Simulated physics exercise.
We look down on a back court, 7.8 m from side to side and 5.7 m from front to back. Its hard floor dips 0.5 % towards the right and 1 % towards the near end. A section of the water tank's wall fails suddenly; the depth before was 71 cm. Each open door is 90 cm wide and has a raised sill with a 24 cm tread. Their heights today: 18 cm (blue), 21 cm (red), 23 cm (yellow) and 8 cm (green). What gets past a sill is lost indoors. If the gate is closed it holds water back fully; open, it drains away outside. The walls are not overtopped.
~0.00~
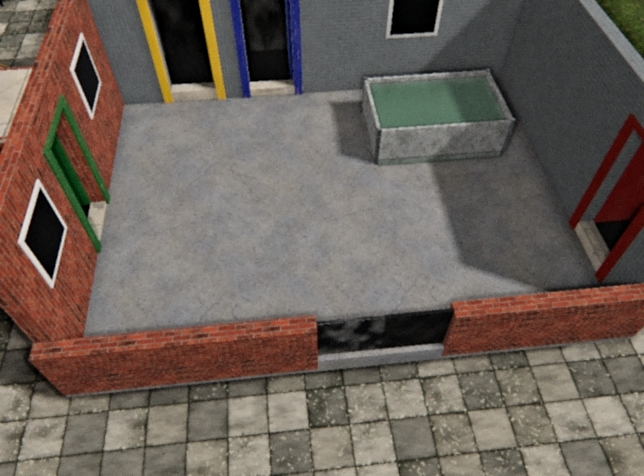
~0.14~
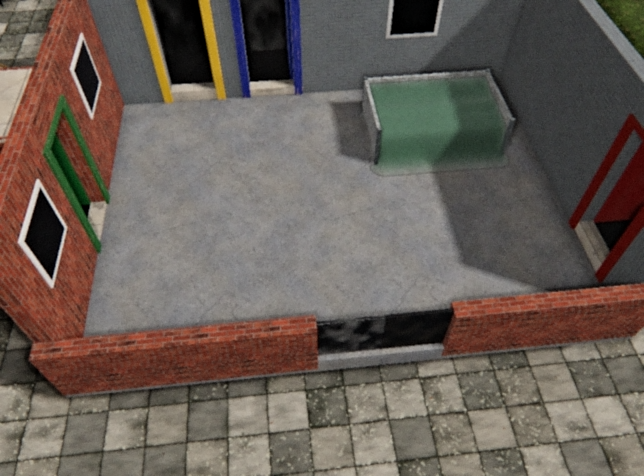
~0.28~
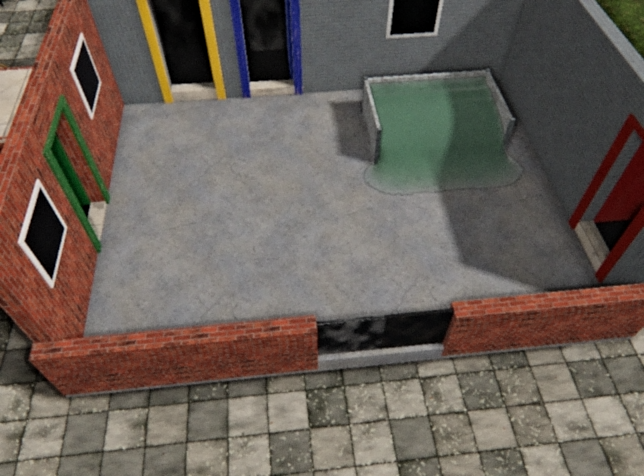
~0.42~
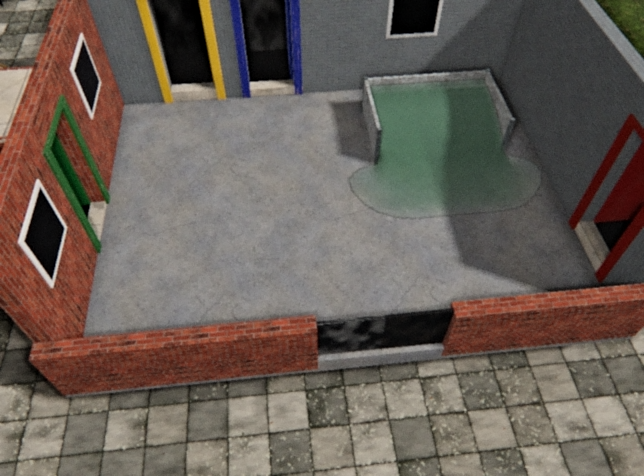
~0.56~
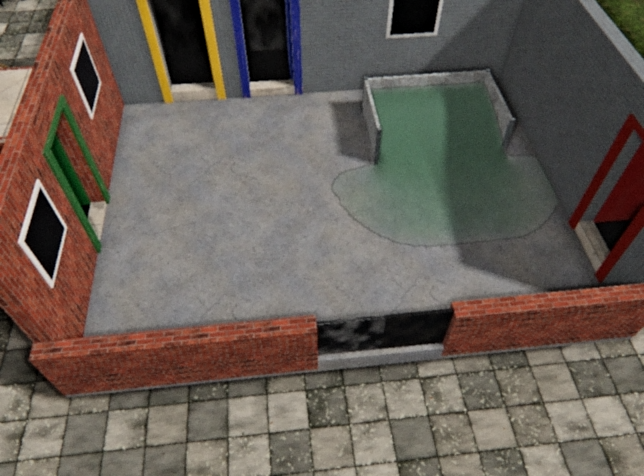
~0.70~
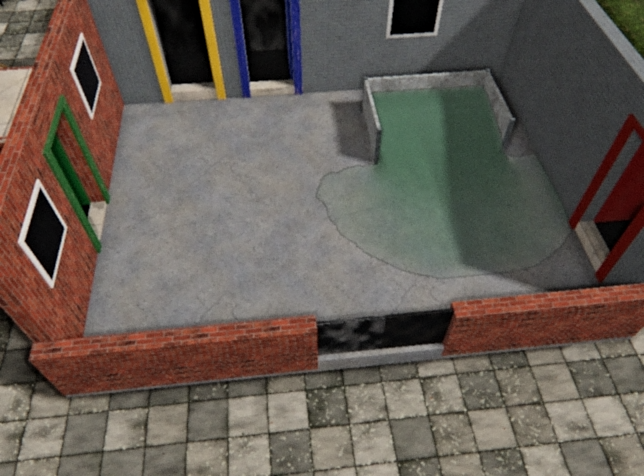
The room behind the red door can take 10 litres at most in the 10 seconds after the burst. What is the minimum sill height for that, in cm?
It would have to be roughly 24 cm high.
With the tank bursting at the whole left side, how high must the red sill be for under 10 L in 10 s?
Then roughly 11.0 cm.
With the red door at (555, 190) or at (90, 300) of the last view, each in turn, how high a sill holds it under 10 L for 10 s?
About 12.5 and 12.5 cm.
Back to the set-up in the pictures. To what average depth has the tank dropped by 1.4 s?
Some 25 cm.
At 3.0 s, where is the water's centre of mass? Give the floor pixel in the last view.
At about (448, 251).
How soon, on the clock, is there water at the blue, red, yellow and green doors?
Arrival: Blue 8.0 s, red 0.8 s, yellow 7.0 s, green 4.0 s.
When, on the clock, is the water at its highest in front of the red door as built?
At about 2.8 s.
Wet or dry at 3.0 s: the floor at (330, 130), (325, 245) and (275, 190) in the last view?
In turn: Still dry, under water, not reached.
After 1.4 s water covers 35 % of the floor, deepest (44 cm) near (604, 317); 13 cm at the red door, 0 litres in over its 21 cm sill.
After 3.0 s water covers 45 % of the floor, deepest (28 cm) near (557, 321); 27 cm at the red door, 11 litres in over its 21 cm sill.
After 10.0 s water covers 95 % of the floor, deepest (10 cm) near (118, 145); 6 cm at the red door, 19 litres in over its 21 cm sill.
At the red door as built, the water arrived by 0.9 s and peaked near 29 cm at 2.8 s.
Run again over the same 10 s with other heights there, 21 litres in over 20.5 cm, 4 litres over 28 cm. The limit of 10 litres is kept from about 24 cm up.
